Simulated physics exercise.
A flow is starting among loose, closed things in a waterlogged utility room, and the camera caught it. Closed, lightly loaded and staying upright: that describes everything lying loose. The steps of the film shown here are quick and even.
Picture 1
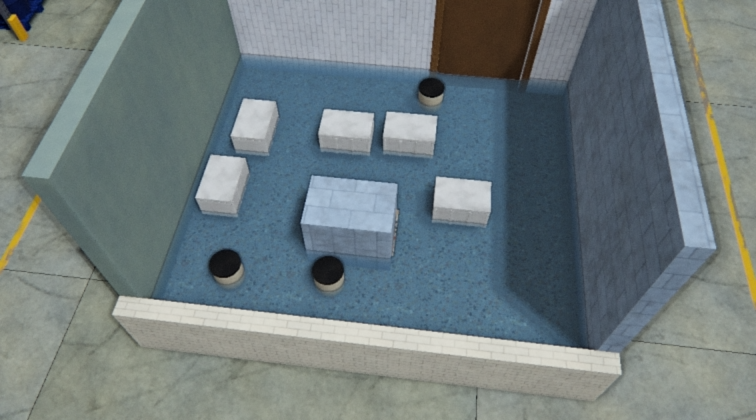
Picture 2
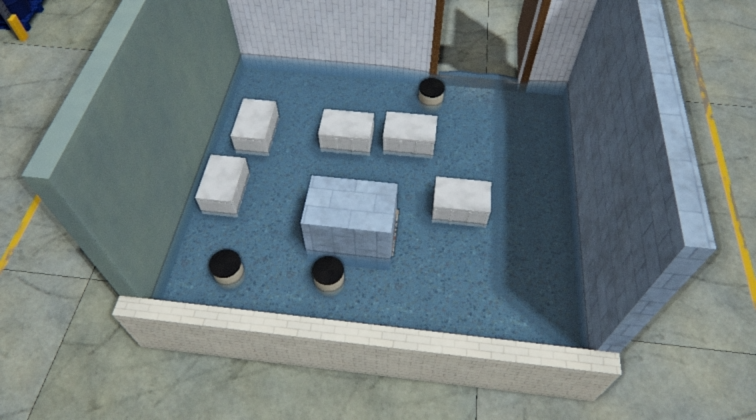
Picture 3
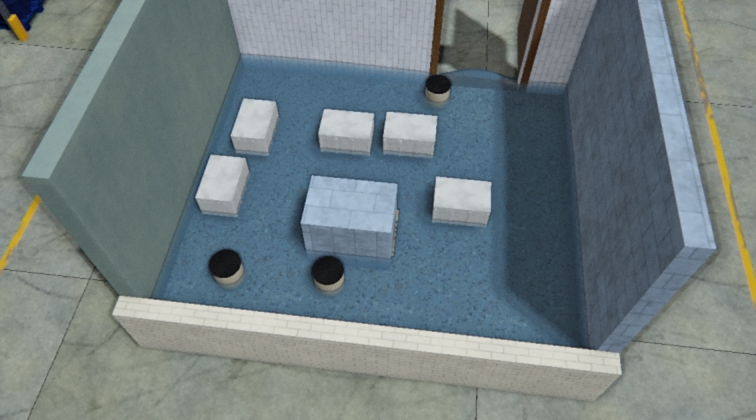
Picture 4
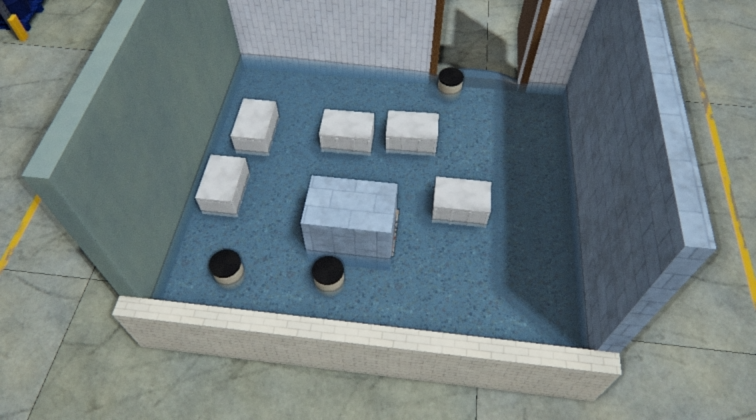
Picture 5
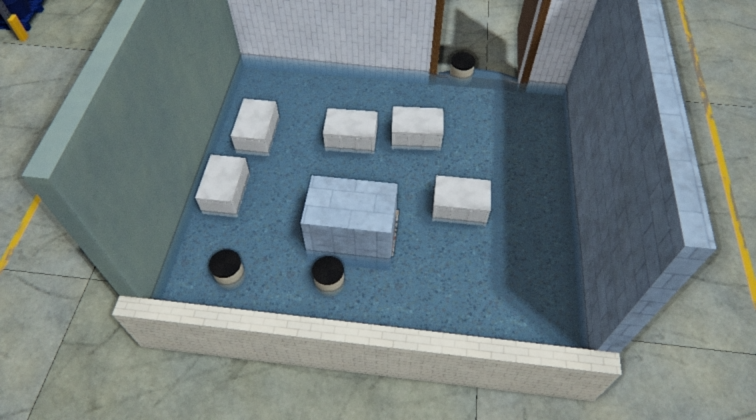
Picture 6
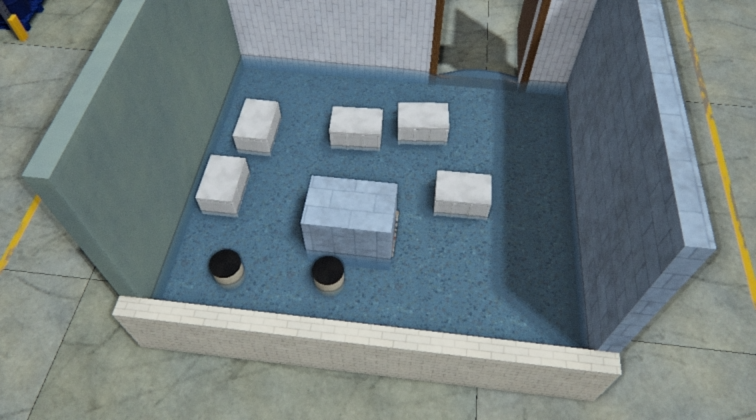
A flooded room held floating white crates and dark-topped round tubs when its brown door opened; the tub nearest the doorway drifted right and out of sight, and the back crates edged slightly after it.
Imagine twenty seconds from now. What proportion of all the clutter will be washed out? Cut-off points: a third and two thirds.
By the look of it, the outflow takes one third to two thirds of the stuff.
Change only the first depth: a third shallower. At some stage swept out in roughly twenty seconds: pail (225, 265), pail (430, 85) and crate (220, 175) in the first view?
Held back, swept away, held back.
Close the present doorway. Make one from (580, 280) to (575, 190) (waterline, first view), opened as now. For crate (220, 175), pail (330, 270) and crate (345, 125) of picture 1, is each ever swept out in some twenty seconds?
First trapped, second lost, third lost.
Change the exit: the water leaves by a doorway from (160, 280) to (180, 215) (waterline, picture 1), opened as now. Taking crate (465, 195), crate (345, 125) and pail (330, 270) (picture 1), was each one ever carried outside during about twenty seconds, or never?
Sequentially: Remains indoors, leaves the room, leaves the room.
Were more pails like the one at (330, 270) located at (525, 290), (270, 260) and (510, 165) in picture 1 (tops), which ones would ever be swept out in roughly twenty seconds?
First one does not escape, second one does not escape, third one makes it out.
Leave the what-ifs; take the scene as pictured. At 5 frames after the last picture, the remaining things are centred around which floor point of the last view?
Mean position: About (350, 182).
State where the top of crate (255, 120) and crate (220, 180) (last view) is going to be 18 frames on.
Near (302, 99) and (249, 147).
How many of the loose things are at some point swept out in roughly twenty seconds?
I count 4 of them.
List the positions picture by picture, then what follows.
The first frame shows a crate at (410, 126) floats; a crate at (346, 124), afloat; 0 of 8 have shifted.
The second frame shows a crate at (410, 126) floats; a crate at (346, 124) floats; 0 of 8 have shifted.
The third frame shows a crate at (410, 126), afloat; a crate at (346, 124) floats; 1 of 8 have shifted.
The fourth frame shows a crate at (413, 125), afloat, close to its start; a crate at (347, 124), afloat; 2 of 8 have shifted.
The fifth frame shows a crate at (418, 120) floats, close to its start; a crate at (351, 122) floats, close to its start; 3 of 8 have shifted.
The sixth frame shows a crate at (423, 115) floats, close to its start; a crate at (356, 120) floats, close to its start; 4 of 8 have shifted.
A moment on, 1 of 8 are out; 7 afloat.
Next, 3 of 8 are out; 5 afloat.
Later, 4 of 8 are out; 3 afloat.
In the end, 4 of 8 are out; 1 afloat.
